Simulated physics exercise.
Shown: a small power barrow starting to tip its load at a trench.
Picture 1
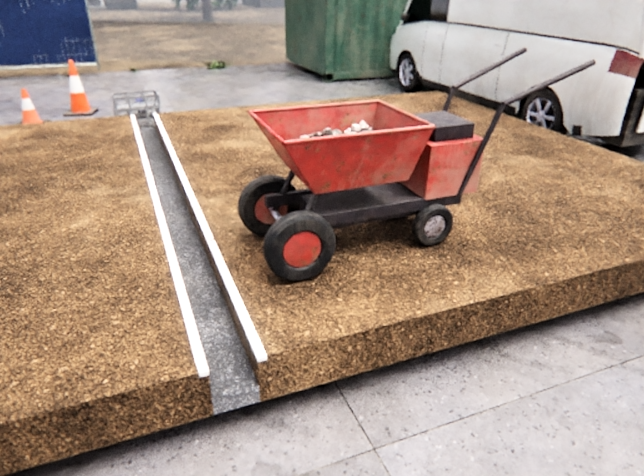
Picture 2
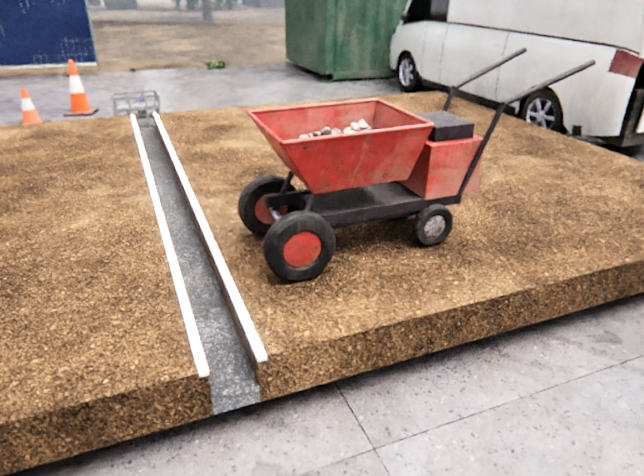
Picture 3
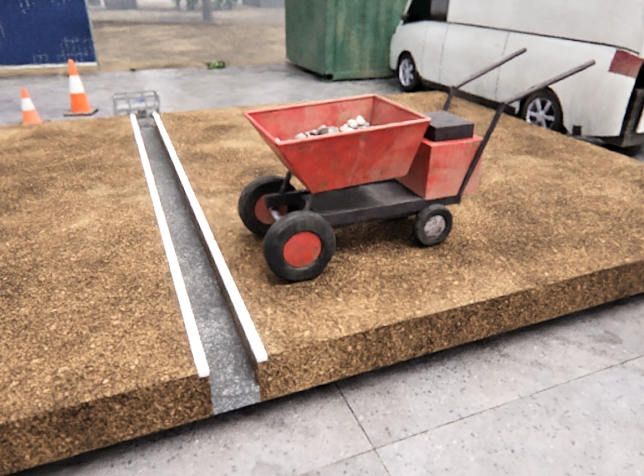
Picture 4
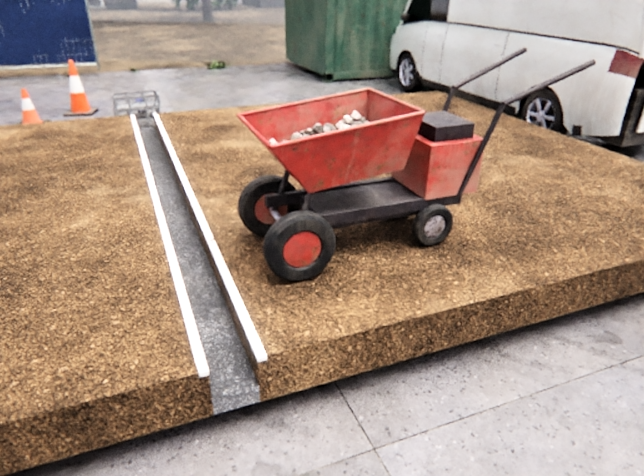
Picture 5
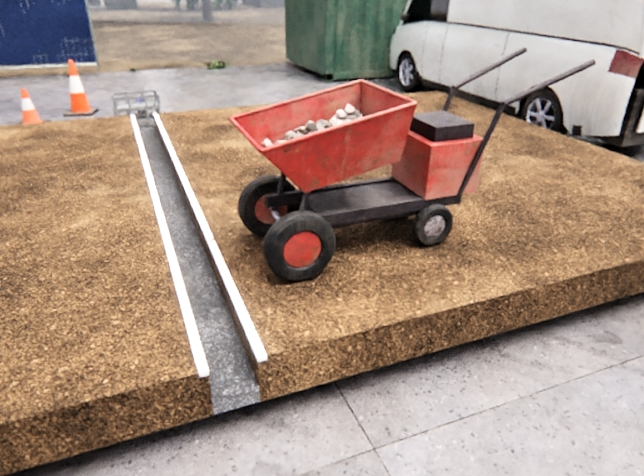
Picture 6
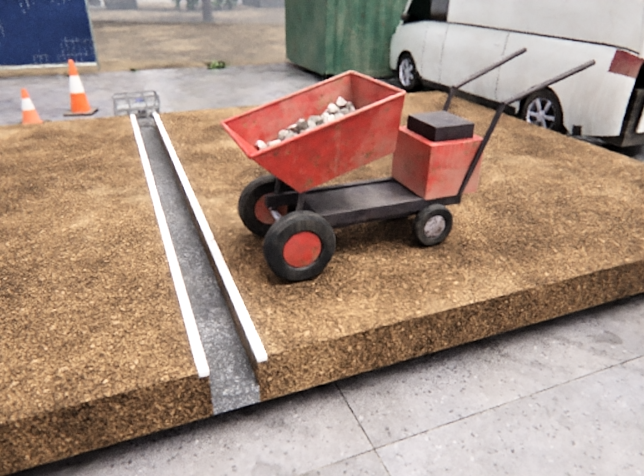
Red skip of a small power barrow tilting forward to the left, carrying broken stones beside a narrow trench, wheels staying still.
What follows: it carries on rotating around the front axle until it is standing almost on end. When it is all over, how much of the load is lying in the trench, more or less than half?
By then the trench holds less than half of it.
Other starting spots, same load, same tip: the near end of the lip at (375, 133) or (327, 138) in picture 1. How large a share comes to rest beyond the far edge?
The first gives close to 0 per cent and the second 20 per cent.
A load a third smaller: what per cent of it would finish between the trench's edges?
I'd guess near 20 per cent.
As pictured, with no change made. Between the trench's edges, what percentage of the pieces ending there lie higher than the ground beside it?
Roughly 5 percent of them.
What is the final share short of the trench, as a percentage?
It comes to close to 0 %.
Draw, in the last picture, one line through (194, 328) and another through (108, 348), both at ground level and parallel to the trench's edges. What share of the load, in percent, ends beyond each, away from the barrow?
Roughly 70 per cent, then roughly 10 per cent.
Just after the last frame, skip tipped steeply; every one in the skip.
A moment on, skip tipped right over; the larger part in the skip; about a tenth beyond it; about a tenth falling.
Further on, skip tipped right over; roughly a quarter in the skip; about a tenth in or heaped over the trench; the larger part beyond it.
When it is over, skip tipped right over; just a few in the skip; roughly a quarter in or heaped over the trench; the larger part beyond it.
